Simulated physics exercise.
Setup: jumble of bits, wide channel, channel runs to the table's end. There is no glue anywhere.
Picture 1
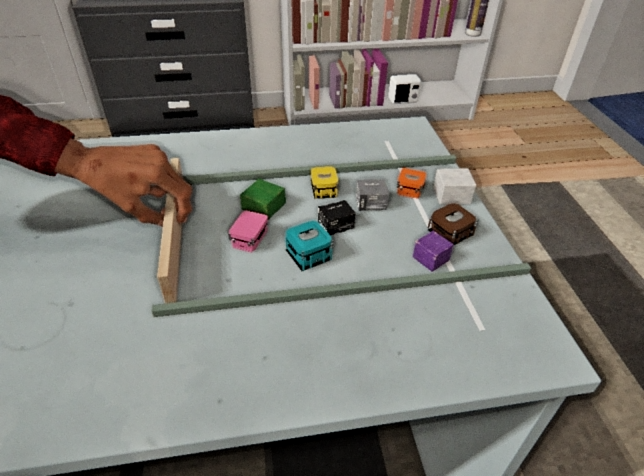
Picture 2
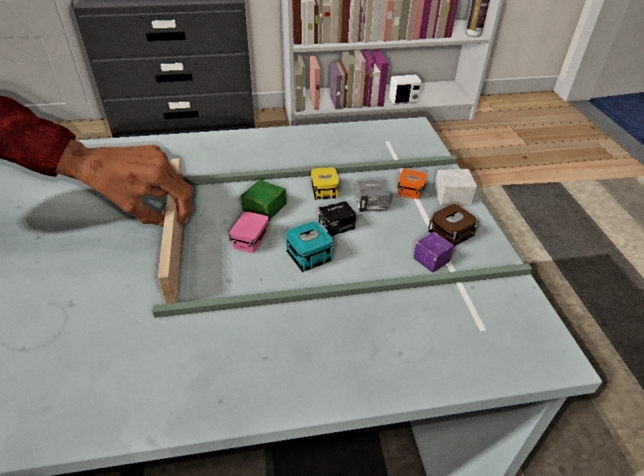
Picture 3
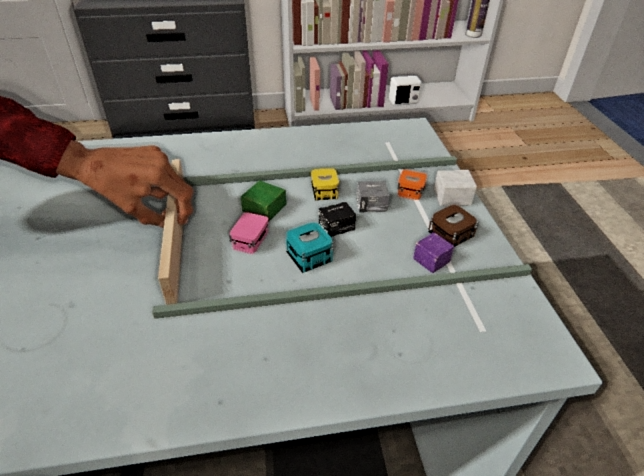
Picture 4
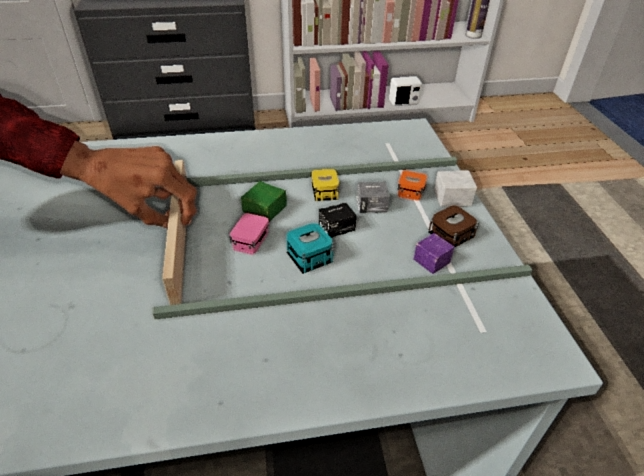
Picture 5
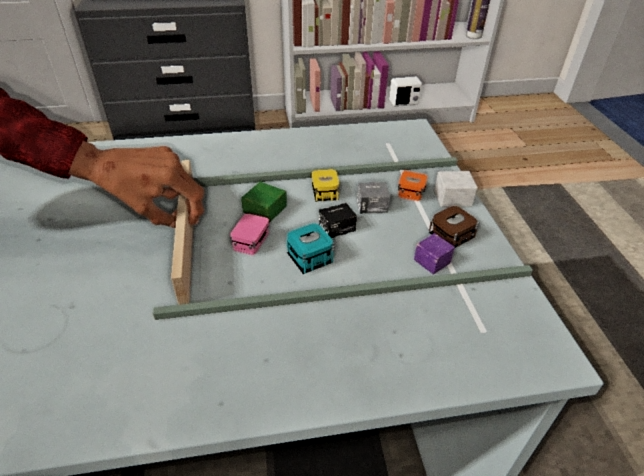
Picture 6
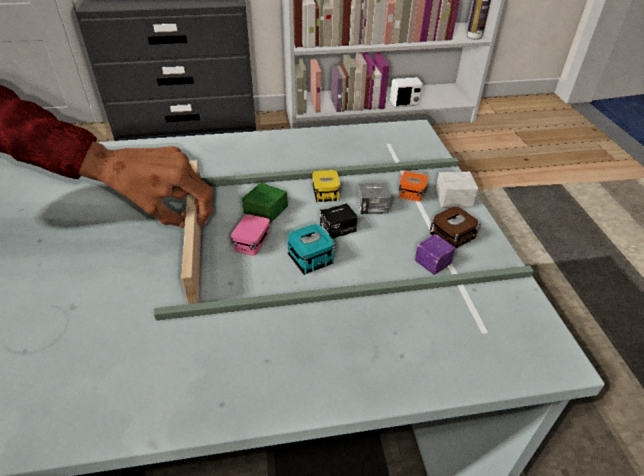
On a pale table in a room with a bookshelf, a hand held a wooden board upright behind scattered colourful little cases and blocks, then slid it slightly right between two green rails.
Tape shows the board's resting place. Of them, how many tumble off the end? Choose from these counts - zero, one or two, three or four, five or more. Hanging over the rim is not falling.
Count: One or two.
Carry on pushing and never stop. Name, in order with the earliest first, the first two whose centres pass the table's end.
The white block goes first, followed by the brown case.
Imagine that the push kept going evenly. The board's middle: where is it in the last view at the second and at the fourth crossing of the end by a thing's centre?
Its centre point is roughly (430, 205) and later (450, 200).
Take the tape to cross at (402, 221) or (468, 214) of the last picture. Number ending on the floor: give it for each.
Down on the floor: 0 and 6.
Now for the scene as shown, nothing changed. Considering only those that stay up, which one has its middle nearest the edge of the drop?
Ending up nearest is the brown case.
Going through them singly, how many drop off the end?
1, precisely.
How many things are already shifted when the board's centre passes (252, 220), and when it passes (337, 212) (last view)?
2 and 6.
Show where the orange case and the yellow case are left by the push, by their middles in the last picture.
The orange case ends at (454, 180) and the yellow case at (419, 170).
A little later, none off yet; white block at rest near (456, 189); brown case at rest near (454, 228); orange case at rest near (413, 187).
Next, none off yet; white block moving near (463, 189); brown case shifted about its own width near (478, 229); orange case shifted about its own width near (426, 183).
When it is over, the number that fall off is one or two; down, white block.
